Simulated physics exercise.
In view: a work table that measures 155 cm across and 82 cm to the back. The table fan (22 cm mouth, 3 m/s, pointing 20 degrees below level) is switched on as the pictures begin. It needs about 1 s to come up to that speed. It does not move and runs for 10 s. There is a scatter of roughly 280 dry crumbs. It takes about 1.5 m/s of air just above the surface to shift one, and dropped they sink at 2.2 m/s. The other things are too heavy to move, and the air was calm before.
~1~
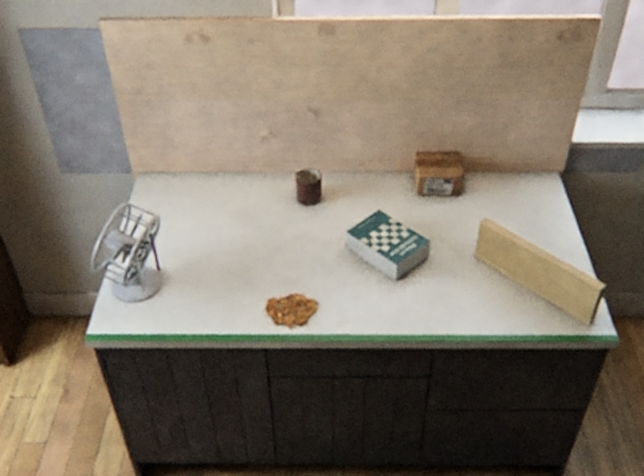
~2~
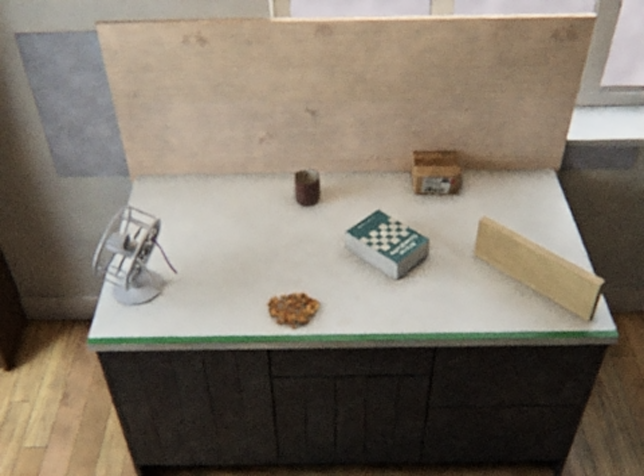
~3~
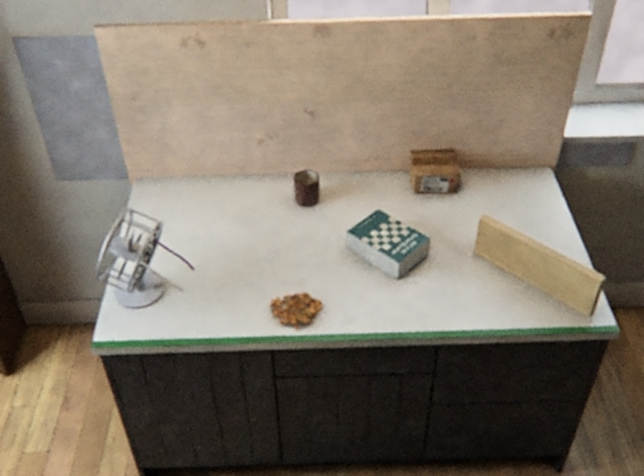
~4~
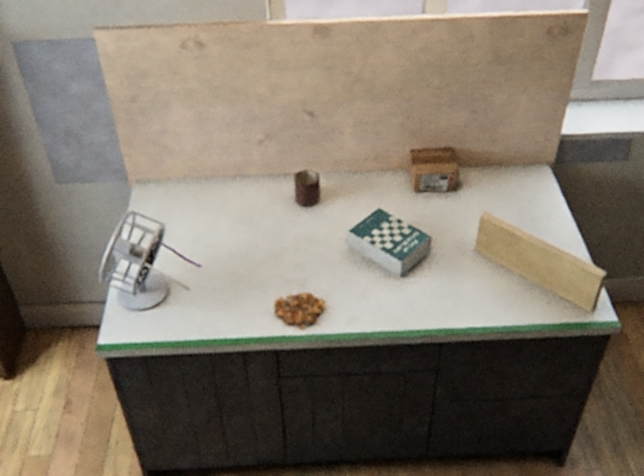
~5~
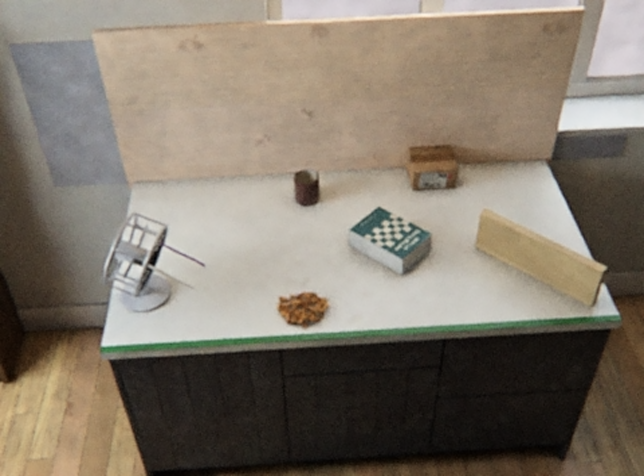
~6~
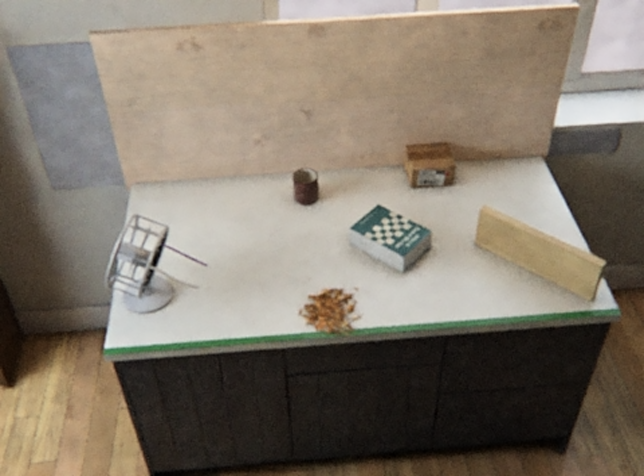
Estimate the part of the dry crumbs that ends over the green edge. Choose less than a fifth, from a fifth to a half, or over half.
The share over the green edge is more than half.
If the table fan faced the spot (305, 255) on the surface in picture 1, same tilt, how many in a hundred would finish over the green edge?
In that case some 100 per cent.
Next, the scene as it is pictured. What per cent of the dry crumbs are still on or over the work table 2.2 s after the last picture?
About 15 %.
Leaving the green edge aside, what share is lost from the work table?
About 5 %.
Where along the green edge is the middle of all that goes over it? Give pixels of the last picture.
Around (450, 328).
Then, 1.0 s after the last picture, 11 % are on the move or not yet settled, 81 % are over the green edge.
Then, 2.2 s after the last picture, 10 % are on the move or not yet settled, 81 % are over the green edge.
Then, 4.6 s after the last picture, 9 % are on the move or not yet settled, 81 % are over the green edge.
Then, 9.1 s after the last picture, at the end, 81 % are over the green edge.
